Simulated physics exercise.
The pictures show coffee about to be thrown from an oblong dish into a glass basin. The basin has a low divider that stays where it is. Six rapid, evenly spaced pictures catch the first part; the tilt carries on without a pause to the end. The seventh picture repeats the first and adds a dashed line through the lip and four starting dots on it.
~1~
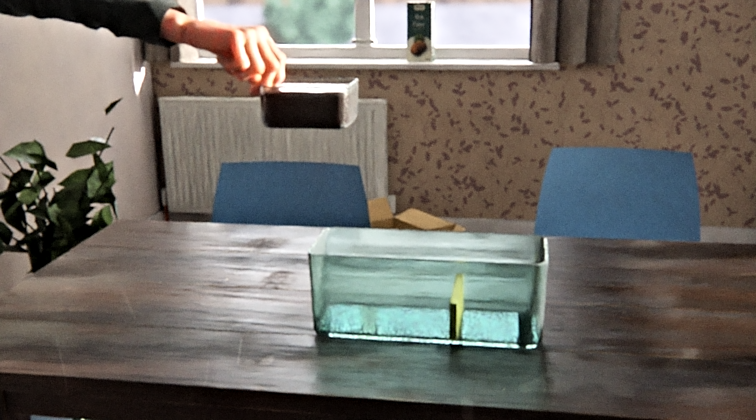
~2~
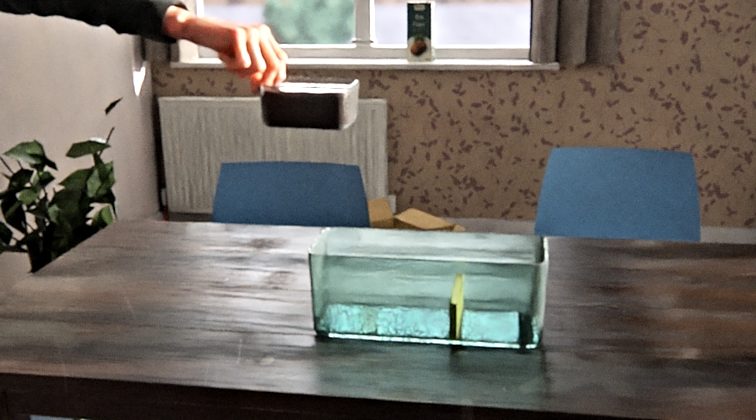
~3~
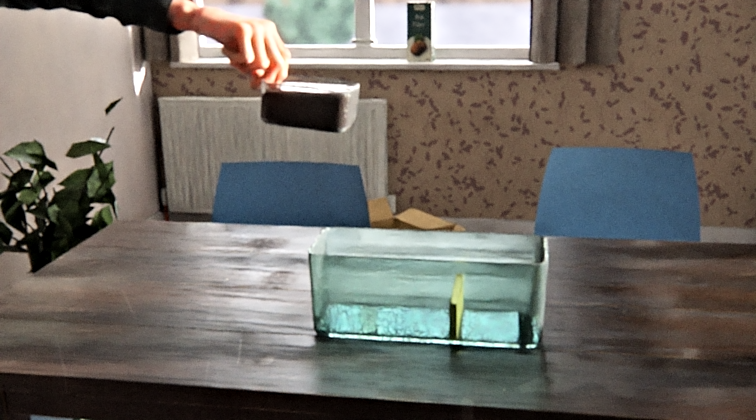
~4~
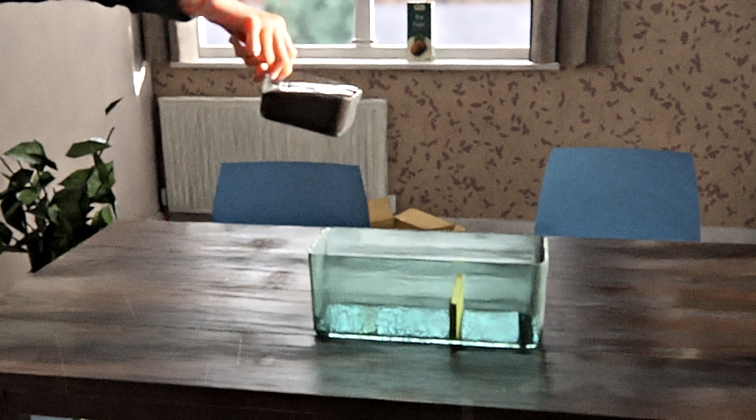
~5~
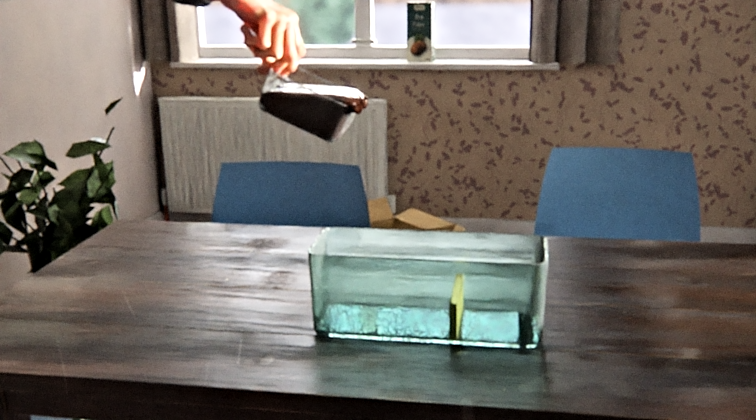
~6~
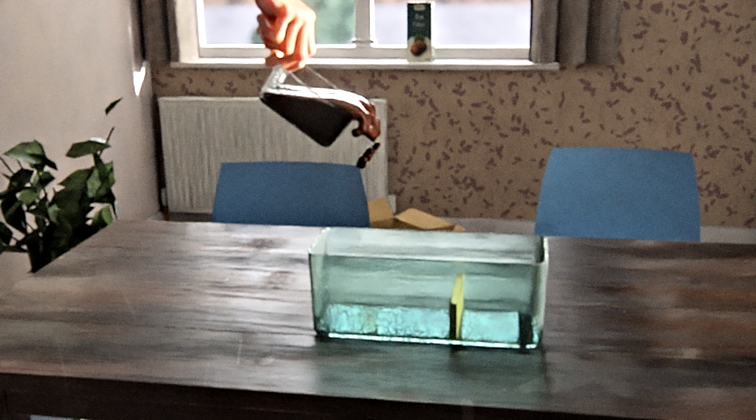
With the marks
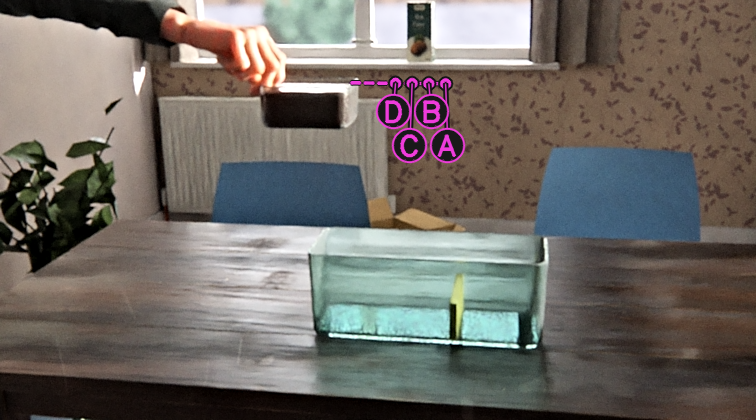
A hand tilts an oblong dish to the right, and dark coffee runs over its lip.
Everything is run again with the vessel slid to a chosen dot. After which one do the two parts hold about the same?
D beats the others.
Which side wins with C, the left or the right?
The right side.
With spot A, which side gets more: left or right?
The right one.
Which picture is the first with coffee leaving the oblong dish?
In picture 5.
In magenta, A at (445, 83); B at (428, 83); C at (412, 83); D at (395, 83).
For spot A, about 17 % ends left of the wall and 79 % right of it; 4 % is lost outside.
For spot B, about 22 % ends left of the wall and 73 % right of it; 5 % is lost outside.
For spot C, about 29 % ends left of the wall and 68 % right of it; 3 % is lost outside.
For spot D, about 46 % ends left of the wall and 50 % right of it; 4 % is lost outside.
